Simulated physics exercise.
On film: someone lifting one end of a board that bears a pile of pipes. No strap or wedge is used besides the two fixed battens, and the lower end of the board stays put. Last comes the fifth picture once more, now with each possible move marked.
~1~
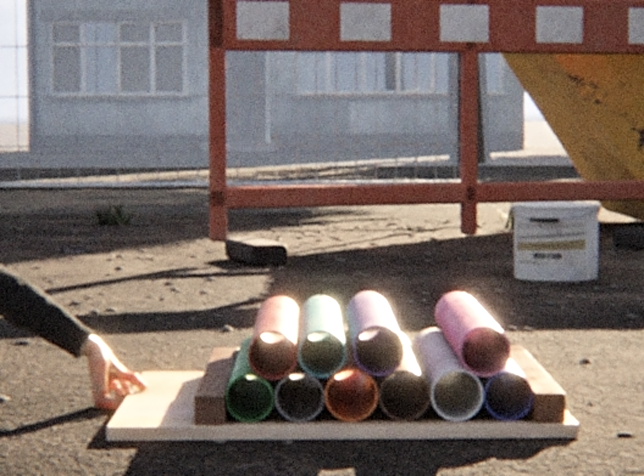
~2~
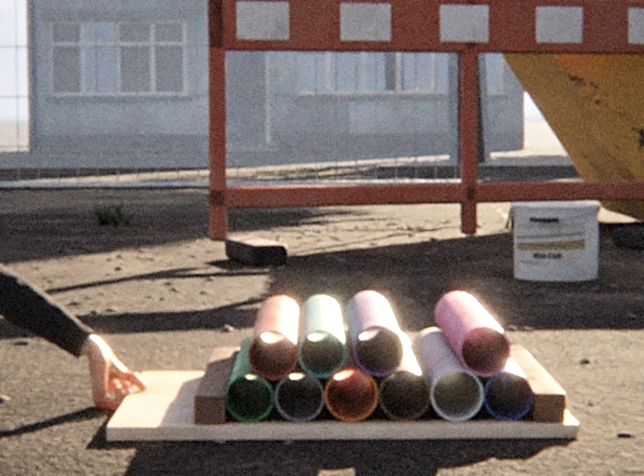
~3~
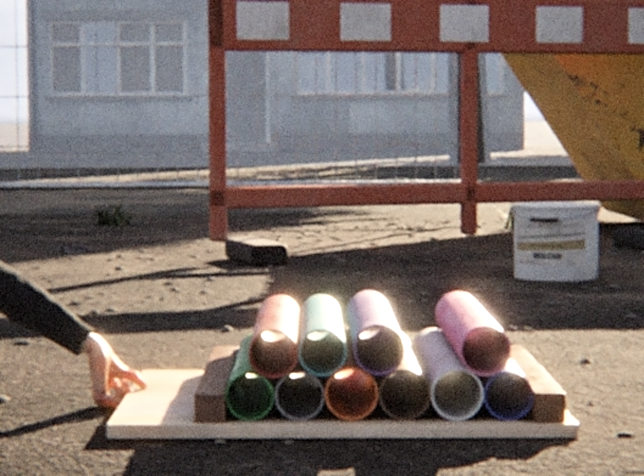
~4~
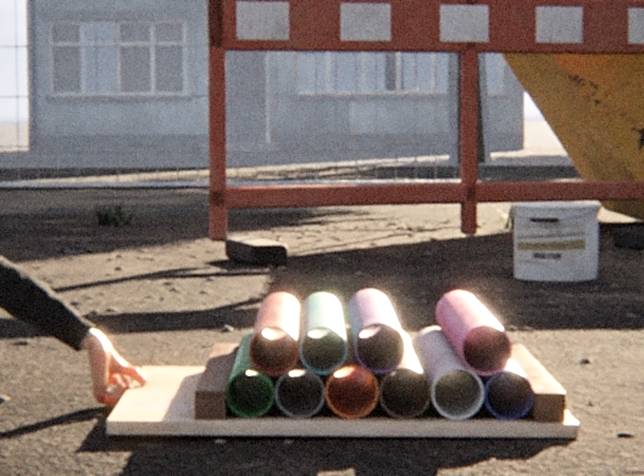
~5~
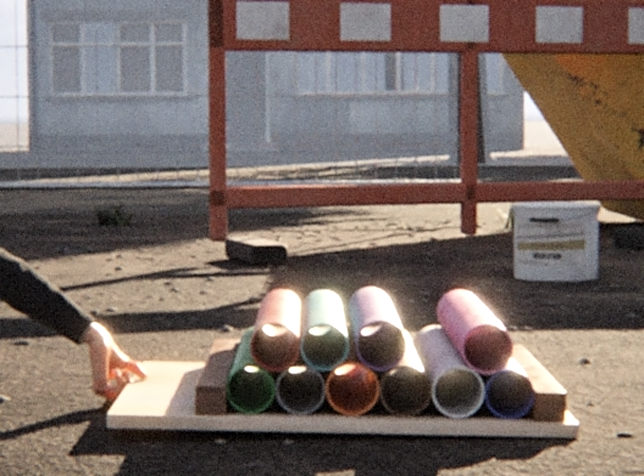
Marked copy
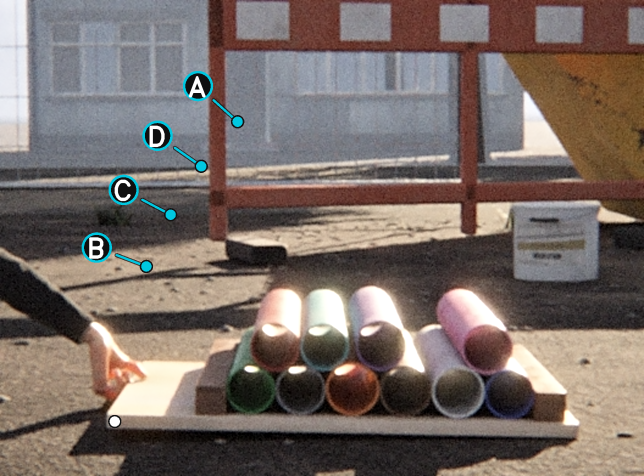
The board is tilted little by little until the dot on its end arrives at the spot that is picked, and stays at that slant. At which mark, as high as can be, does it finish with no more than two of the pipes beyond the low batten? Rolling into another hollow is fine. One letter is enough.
Raise it to C.
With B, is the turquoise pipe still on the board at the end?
Yes, with B.
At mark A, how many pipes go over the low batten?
At A the number is four.
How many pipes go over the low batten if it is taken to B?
It comes to none.
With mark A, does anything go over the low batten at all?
At A: Yes.
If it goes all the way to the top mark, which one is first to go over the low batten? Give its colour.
The pink one.
On the marked copy, A at (238, 122); B at (146, 266); C at (171, 215); D at (201, 166); the white dot at (115, 421).
Following C. Soon after the start, board at 17°.
Later, board at 28°.
In the end, board at 28°, one over the low batten (pink).
As for the rest, A four over the low batten (red, purple, turquoise, pink); B none over the low batten; D four over the low batten (red, purple, turquoise, pink).
